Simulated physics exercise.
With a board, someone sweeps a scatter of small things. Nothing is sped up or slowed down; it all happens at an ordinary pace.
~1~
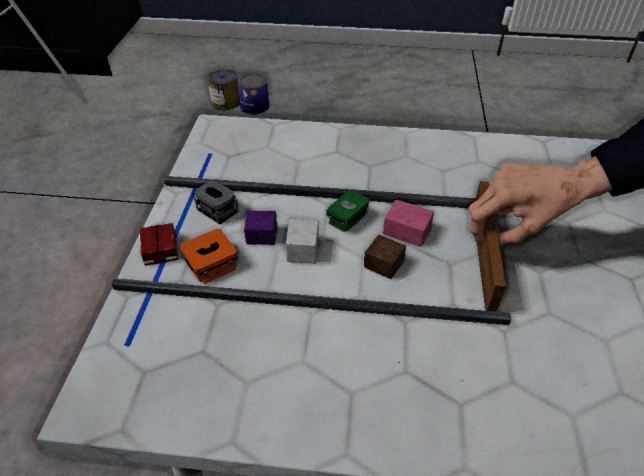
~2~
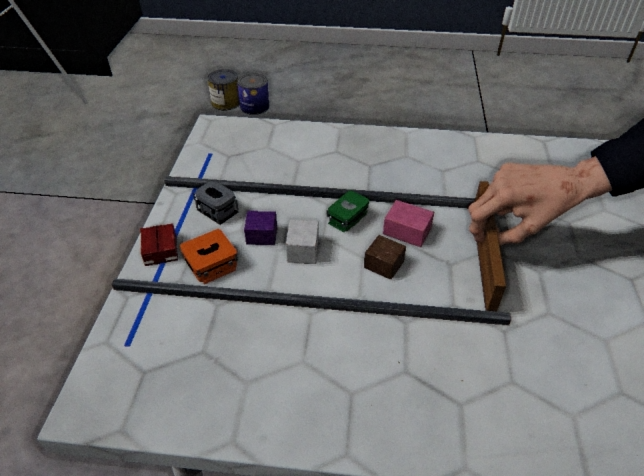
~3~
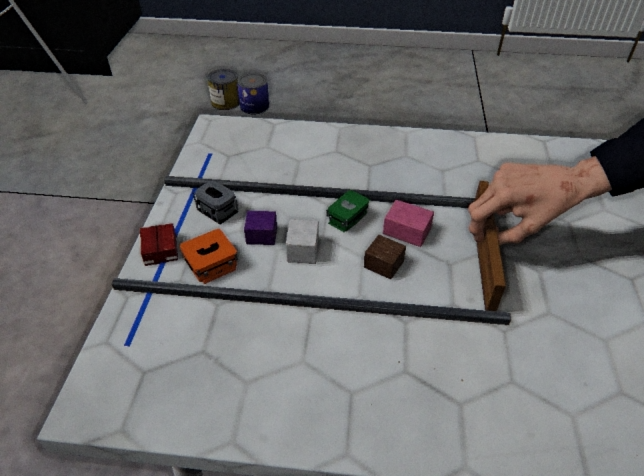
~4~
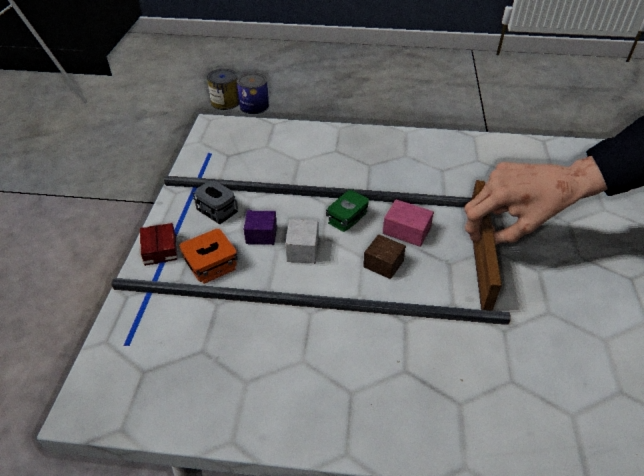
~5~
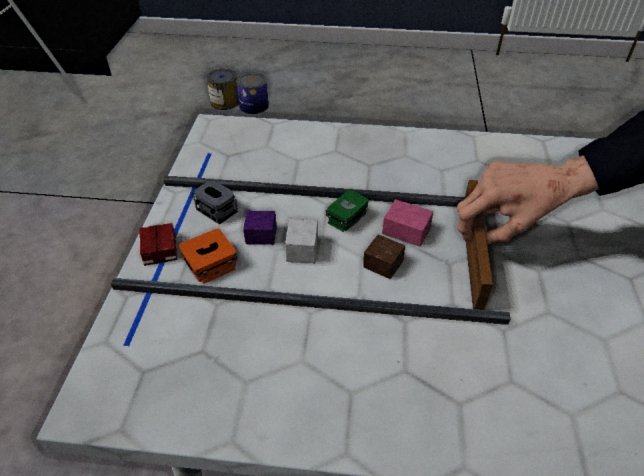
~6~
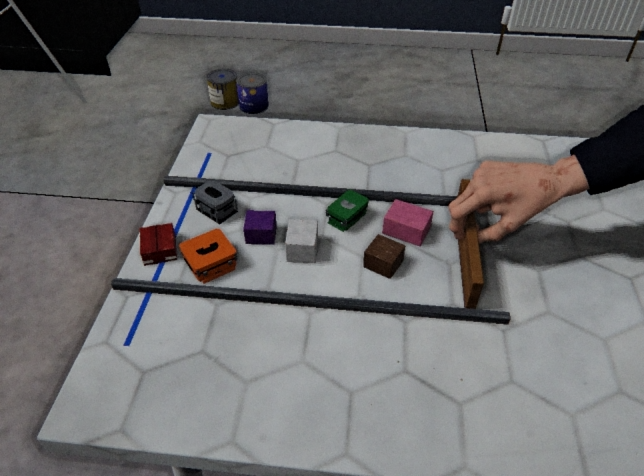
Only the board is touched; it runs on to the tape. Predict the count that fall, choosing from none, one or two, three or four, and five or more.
The count that fall is five or more.
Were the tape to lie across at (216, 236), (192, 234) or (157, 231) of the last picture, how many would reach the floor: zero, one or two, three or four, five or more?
Going through the tapes in order, the count is either one or two, then three or four, then five or more.
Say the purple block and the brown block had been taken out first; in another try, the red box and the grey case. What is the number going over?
2 in the first case, 3 in the second.
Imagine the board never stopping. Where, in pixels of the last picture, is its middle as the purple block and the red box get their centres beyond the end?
First one: Around (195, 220). Other one: Around (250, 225).
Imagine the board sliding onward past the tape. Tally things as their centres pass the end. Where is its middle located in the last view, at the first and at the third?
Roughly (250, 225) for the earlier crossing, roughly (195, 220) for the later one.
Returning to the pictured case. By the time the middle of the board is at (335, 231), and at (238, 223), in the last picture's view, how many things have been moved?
5 at one spot and 8 at the other.
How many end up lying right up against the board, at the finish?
The count comes out at 3.
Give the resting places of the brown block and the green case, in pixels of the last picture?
Brown block: (150, 244); green case: (173, 188).
A little later, none off yet; red box at rest near (158, 244); grey case at rest near (216, 201); orange case at rest near (209, 256).
Next, none off yet; red box shifted a little near (142, 242); grey case shifted a little near (209, 194); orange case shifted about its own width near (179, 259).
When it is over, the number that fall off is five or more; down, white block, purple block, orange case, grey case and red box.
